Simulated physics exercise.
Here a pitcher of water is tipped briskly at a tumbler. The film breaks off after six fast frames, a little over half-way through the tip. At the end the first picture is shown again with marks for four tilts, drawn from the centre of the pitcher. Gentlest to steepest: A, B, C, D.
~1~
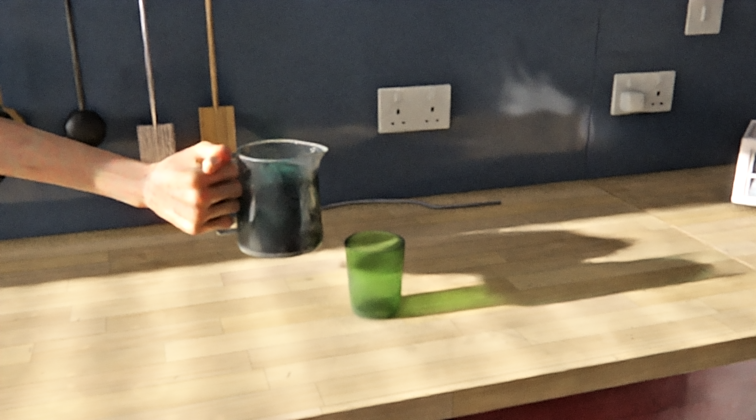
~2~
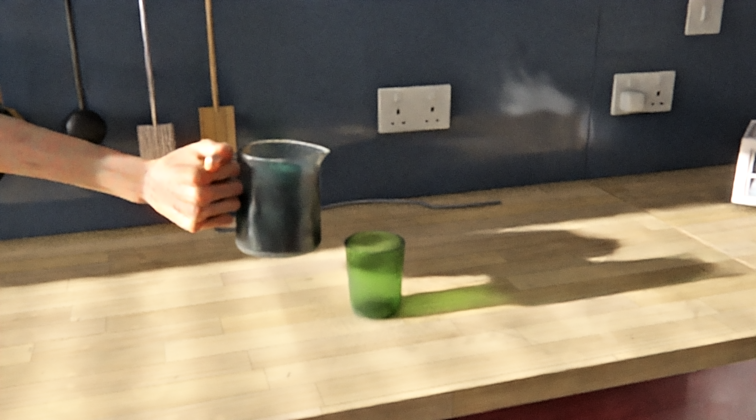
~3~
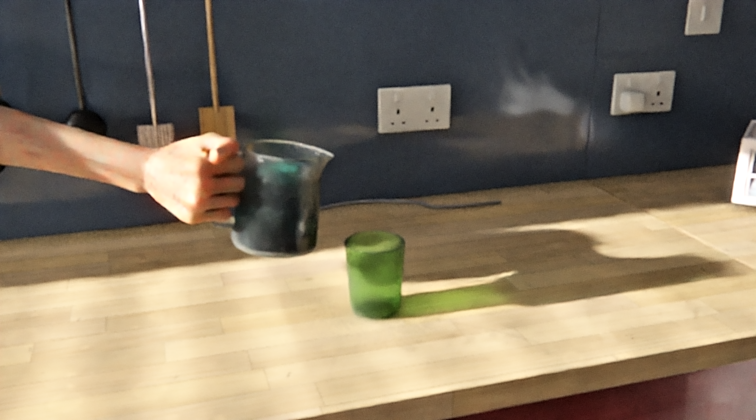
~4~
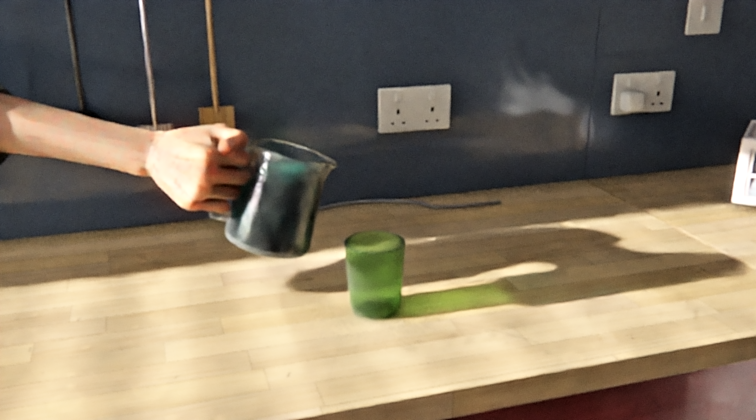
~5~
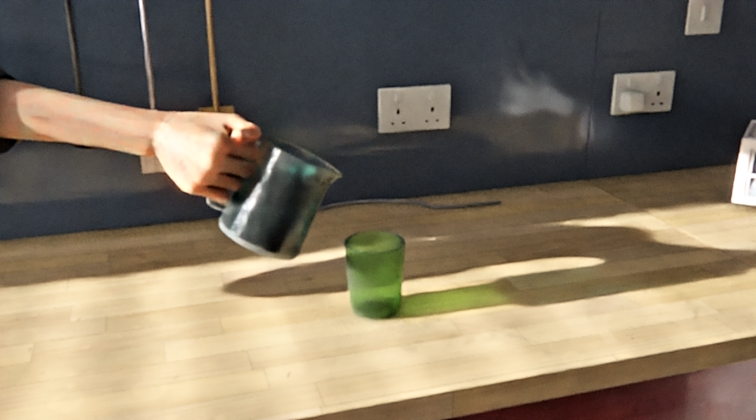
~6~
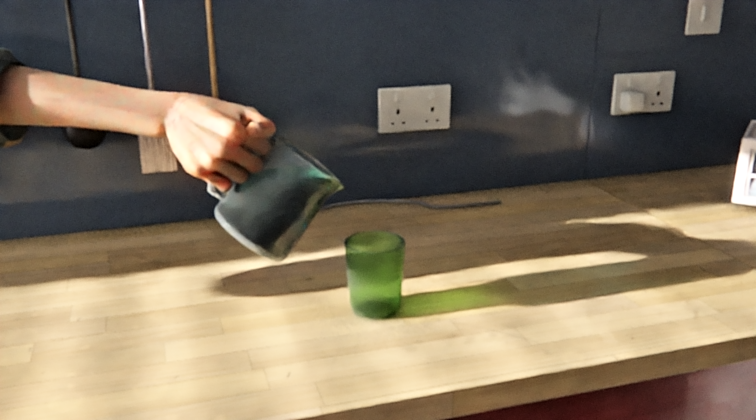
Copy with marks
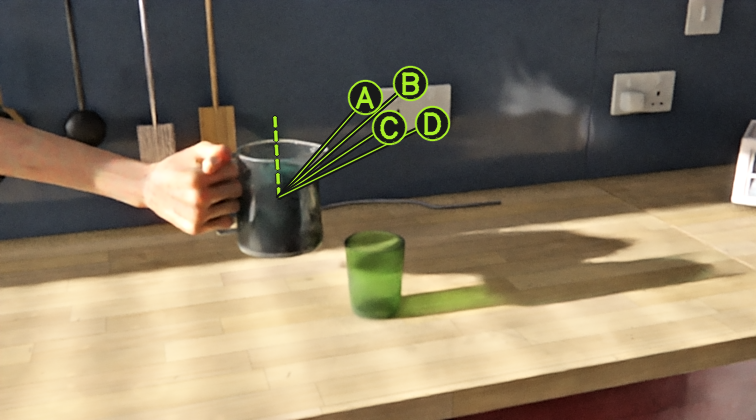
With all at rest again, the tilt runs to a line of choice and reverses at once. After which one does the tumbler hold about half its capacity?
Choose C.
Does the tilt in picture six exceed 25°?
Yes.
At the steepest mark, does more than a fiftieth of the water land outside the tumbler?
No, it does not.
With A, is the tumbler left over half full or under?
Under.
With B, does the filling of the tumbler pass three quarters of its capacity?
No, less.
In lime, A at (354, 111); B at (397, 94); C at (373, 134); D at (417, 129).
With A, the tumbler ends with about 17 % of what it can hold.
With B, the tumbler ends with about 30 % of what it can hold.
With C, the tumbler ends with about 49 % of what it can hold.
With D, the tumbler ends with about 72 % of what it can hold.
